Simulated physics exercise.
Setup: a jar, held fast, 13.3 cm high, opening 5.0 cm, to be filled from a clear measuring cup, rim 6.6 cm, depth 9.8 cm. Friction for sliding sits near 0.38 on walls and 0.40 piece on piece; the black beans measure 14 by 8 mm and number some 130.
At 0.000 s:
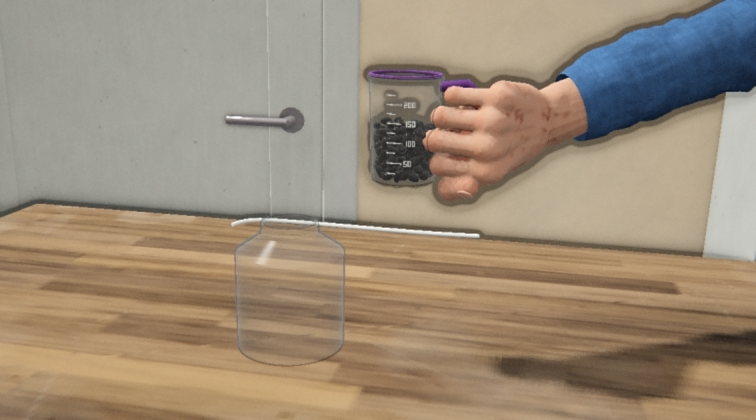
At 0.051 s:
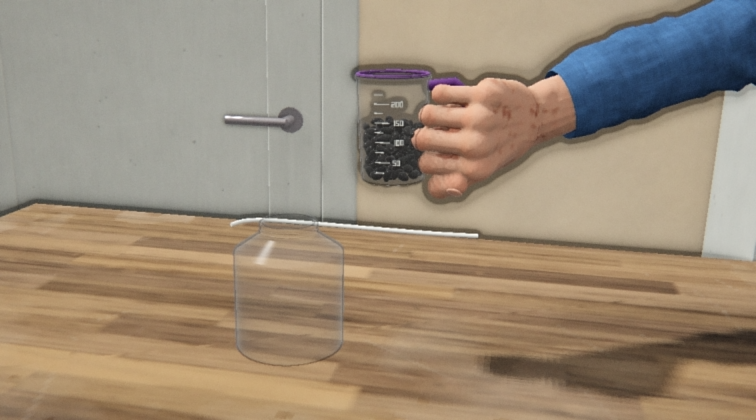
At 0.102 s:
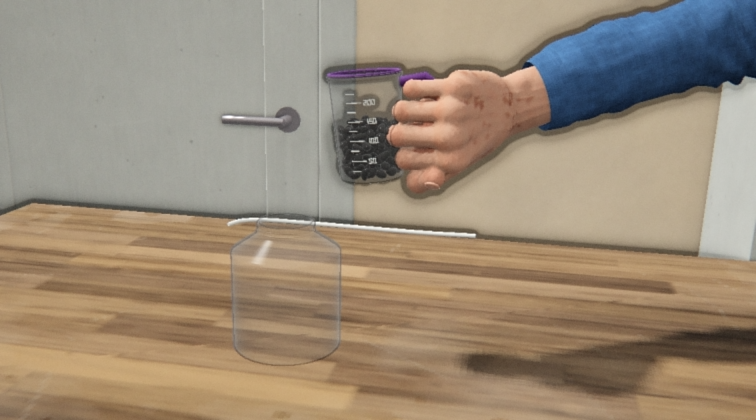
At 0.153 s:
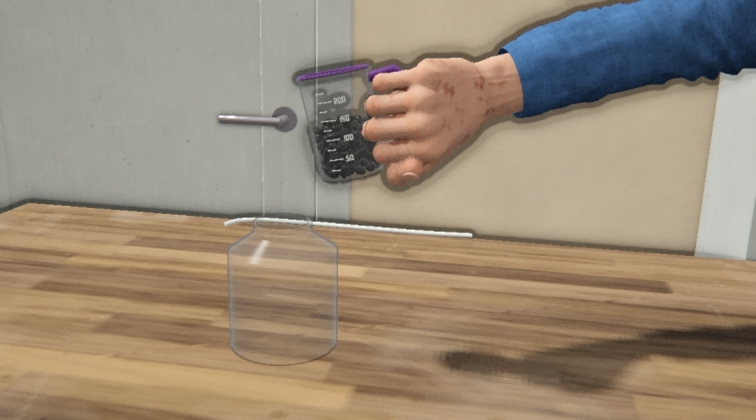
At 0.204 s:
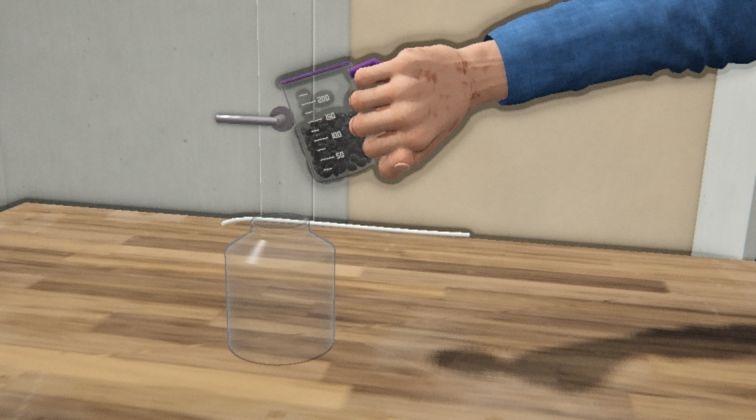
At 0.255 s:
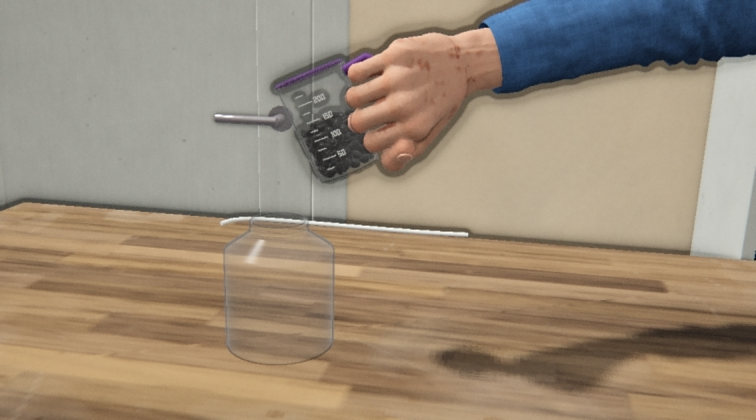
A hand in a blue sleeve carries a clear, purple-rimmed measuring cup of black beans a short way left above a wooden table, toward the space over an empty glass jar. As it moves, the cup begins tilting to the left, then leans further while its leftward travel slows.
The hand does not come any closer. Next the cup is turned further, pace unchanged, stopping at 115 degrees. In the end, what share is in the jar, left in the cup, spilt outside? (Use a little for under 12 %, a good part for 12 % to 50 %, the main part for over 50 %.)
Jar: The main part. Still above: A little. Spilt: A good part.
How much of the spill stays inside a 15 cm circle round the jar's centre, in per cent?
About 10 %.
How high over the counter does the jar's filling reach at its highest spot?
2.5 cm.
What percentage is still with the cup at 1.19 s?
Close to 50 per cent of the load, I'd guess.
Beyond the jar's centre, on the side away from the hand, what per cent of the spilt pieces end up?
That works out to about 100 percent.
After 0.61 s, tilt 68 degrees; the cup holds 100 %, the jar 0 %.
After 0.85 s, tilt 98 degrees; the cup holds 100 %, the jar 0 %.
Then, at 1.19 s, tilt 115 degrees; the cup holds 50 %, the jar 20 %.
In the end, at 2.9 s, jar 75 %, still above 0 %, spilt 25 %.
